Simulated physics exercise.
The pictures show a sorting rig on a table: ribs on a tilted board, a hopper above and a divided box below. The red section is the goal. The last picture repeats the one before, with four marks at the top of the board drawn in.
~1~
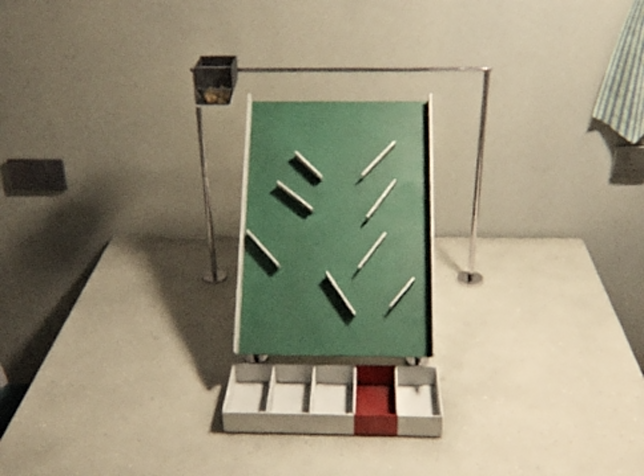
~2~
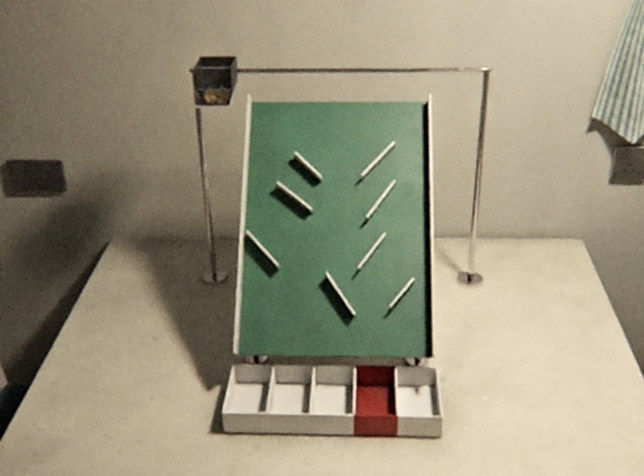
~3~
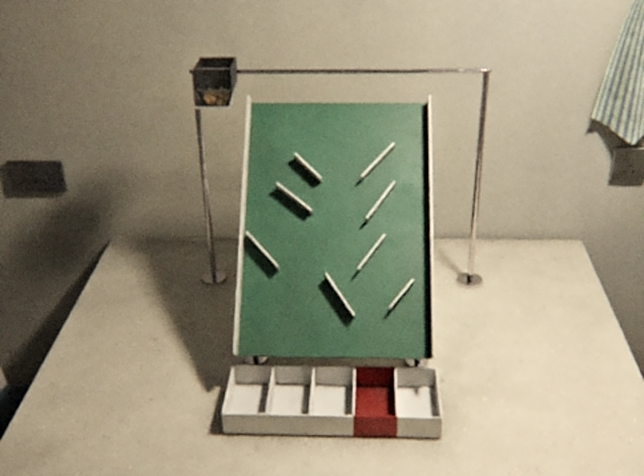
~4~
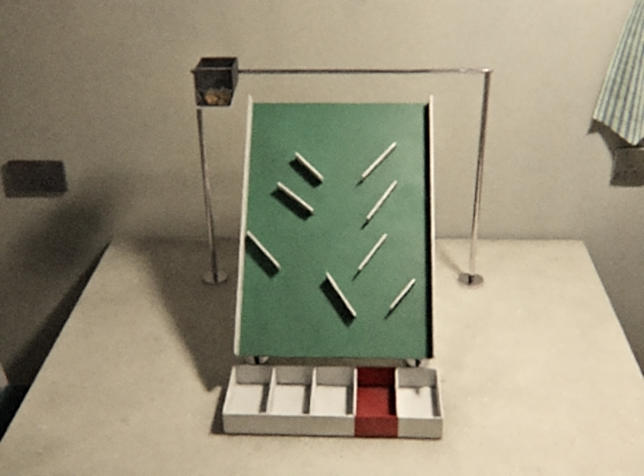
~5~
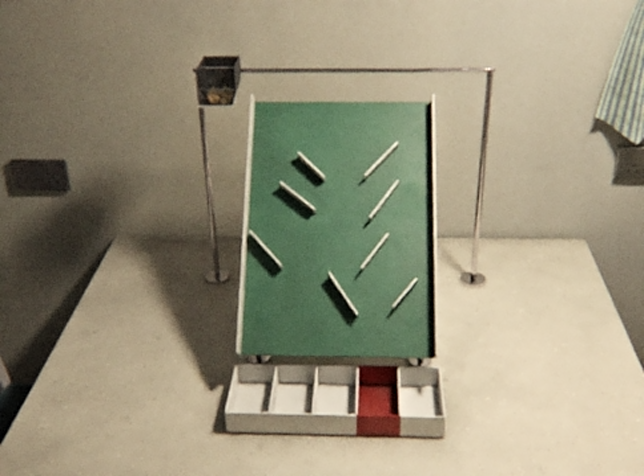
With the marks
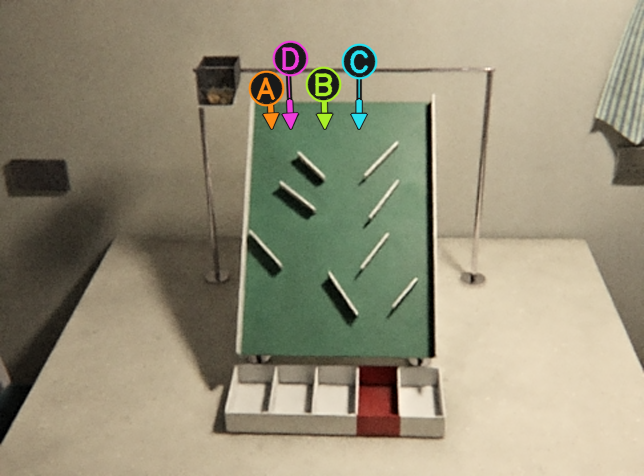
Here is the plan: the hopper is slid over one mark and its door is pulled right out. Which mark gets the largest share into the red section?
The best mark is B.
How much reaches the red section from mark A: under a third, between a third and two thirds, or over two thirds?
Mark A gives under a third.
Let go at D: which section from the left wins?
The fourth.
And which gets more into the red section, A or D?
Here it is mark D.
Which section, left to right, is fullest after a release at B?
The fourth from the left.
On the marked copy, mark A meets the board at (271, 123); mark B meets the board at (324, 123); mark C meets the board at (359, 123); mark D meets the board at (290, 123).
If A is chosen, a small part in the red section, most in other sections, a small part outside the box.
If B is chosen, most in the red section, about a quarter in other sections.
If C is chosen, about half in the red section, about half in other sections, a stray few outside the box.
If D is chosen, about half in the red section, about a third in other sections, a small part outside the box.
